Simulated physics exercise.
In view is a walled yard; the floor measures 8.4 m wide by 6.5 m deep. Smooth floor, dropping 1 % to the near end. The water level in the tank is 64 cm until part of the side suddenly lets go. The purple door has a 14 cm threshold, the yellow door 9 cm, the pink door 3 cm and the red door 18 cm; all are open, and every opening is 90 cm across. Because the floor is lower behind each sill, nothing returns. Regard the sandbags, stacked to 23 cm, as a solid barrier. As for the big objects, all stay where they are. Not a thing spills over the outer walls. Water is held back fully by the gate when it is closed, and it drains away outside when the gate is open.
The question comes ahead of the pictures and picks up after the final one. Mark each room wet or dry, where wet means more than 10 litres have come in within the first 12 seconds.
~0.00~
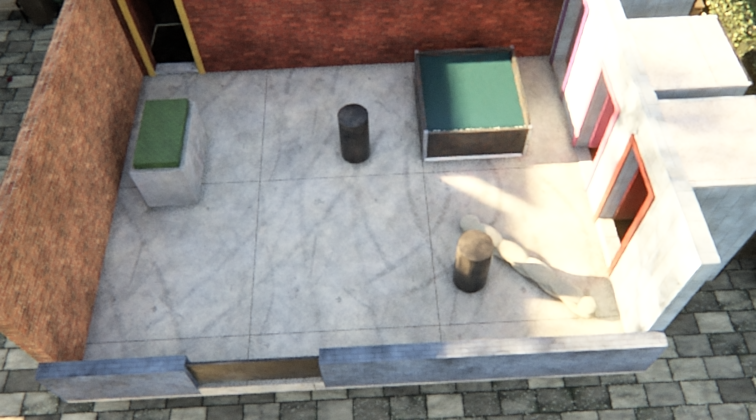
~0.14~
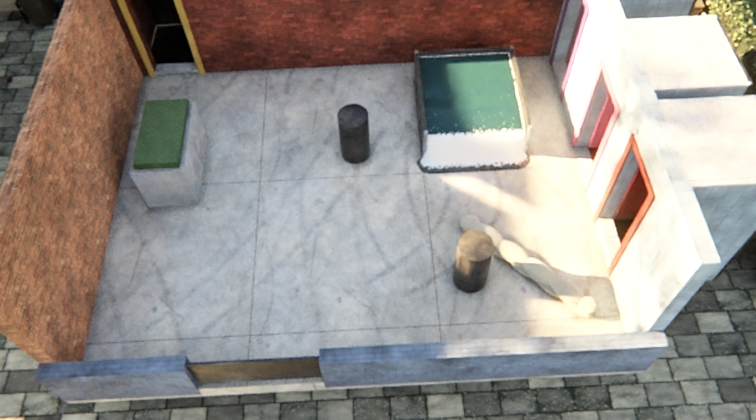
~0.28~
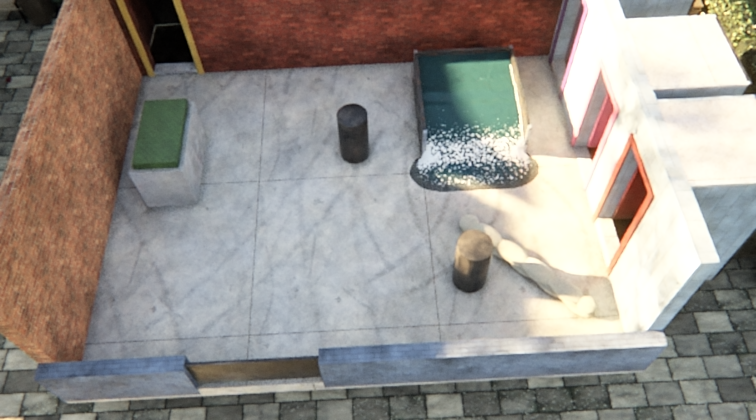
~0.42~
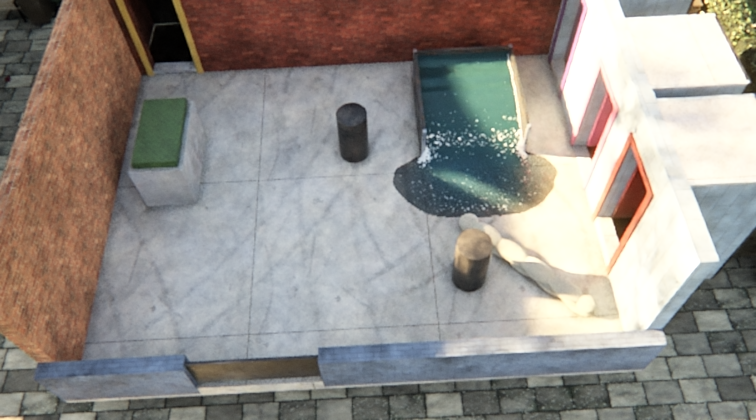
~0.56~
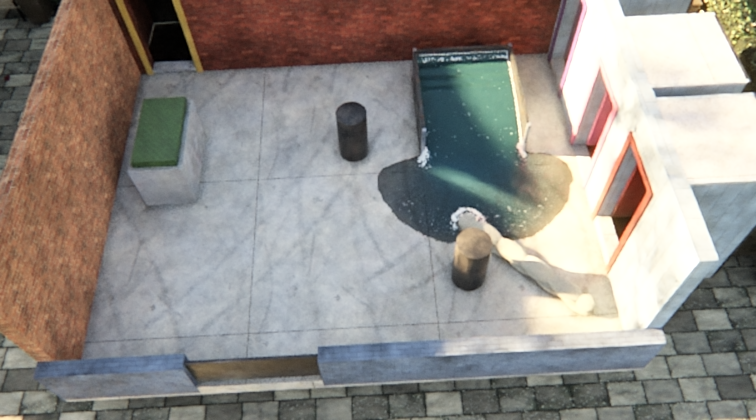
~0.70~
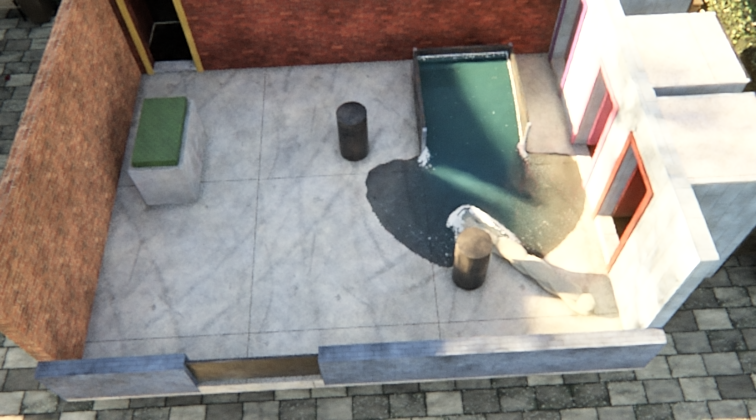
Purple door - dry, yellow door - dry, pink door - wet, red door - wet.
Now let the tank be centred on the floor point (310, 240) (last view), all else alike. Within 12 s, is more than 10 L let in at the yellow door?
Lab note: Yellow door limit exceeded.
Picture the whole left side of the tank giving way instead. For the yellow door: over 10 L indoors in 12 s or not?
Then: Yellow over.
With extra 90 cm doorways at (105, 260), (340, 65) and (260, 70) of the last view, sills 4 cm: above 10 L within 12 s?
Check each in turn: The first succeeds, the second fails, the third fails.
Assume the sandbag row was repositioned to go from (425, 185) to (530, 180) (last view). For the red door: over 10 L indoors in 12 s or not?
Then, for the red door, it's lower.
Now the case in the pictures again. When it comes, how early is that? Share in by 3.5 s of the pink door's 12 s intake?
About 5 per cent.
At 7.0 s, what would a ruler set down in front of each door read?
Depths in cm: Purple 7, yellow 0, pink 6, red 9.
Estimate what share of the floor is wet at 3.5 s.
Wet share: About 40 %.
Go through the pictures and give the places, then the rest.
The first picture shows still water, 64 cm deep, in the tank at (471, 91).
In the second picture, the front is at (420, 162), 1.0 m from the gap at (475, 146); 0.5 m2 of floor is under water; 64 cm left at the back of the tank.
In the third picture, the front is at (418, 177), 1.2 m from the gap at (474, 148); 1.3 m2 of floor is under water; 64 cm left at the back of the tank.
In the fourth picture, water pours out at (474, 148) and has run 1.5 m, to (409, 196); typically 9 cm deep outside, 62 cm at the tank's back.
In the fifth picture, the front is at (441, 237), 1.9 m from the gap at (473, 147); 4.5 m2 of floor is under water; 56 cm left at the back of the tank.
In the sixth picture, water pours out at (474, 147) and has run 2.4 m, to (530, 259); typically 6 cm deep outside, 54 cm at the tank's back.
After 1.4 s water covers 25 % of the floor and is deepest (40 cm) near (470, 217); purple door not reached, yellow door not reached, pink door 3 cm at the sill, 0 L in, red door 10 cm at the sill, 0 L in.
After 2.2 s water covers 35 % of the floor and is deepest (48 cm) near (619, 348); purple door not reached, yellow door not reached, pink door 2 cm at the sill, 2 L in, red door 27 cm at the sill, 11 L in.
After 3.5 s water covers 40 % of the floor and is deepest (30 cm) near (616, 337); purple door not reached, yellow door not reached, pink door 4 cm at the sill, 2 L in, red door 24 cm at the sill, 65 L in.
After 7.0 s water covers 65 % of the floor and is deepest (15 cm) near (173, 373); purple door 7 cm at the sill, 0 L in, yellow door not reached, pink door 6 cm at the sill, 23 L in, red door 9 cm at the sill, 82 L in.
After 12.0 s water covers 90 % of the floor and is deepest (10 cm) near (79, 378); purple door 5 cm at the sill, 0 L in, yellow door 5 cm at the sill, 4 L in, pink door 5 cm at the sill, 43 L in, red door 4 cm at the sill, 82 L in.
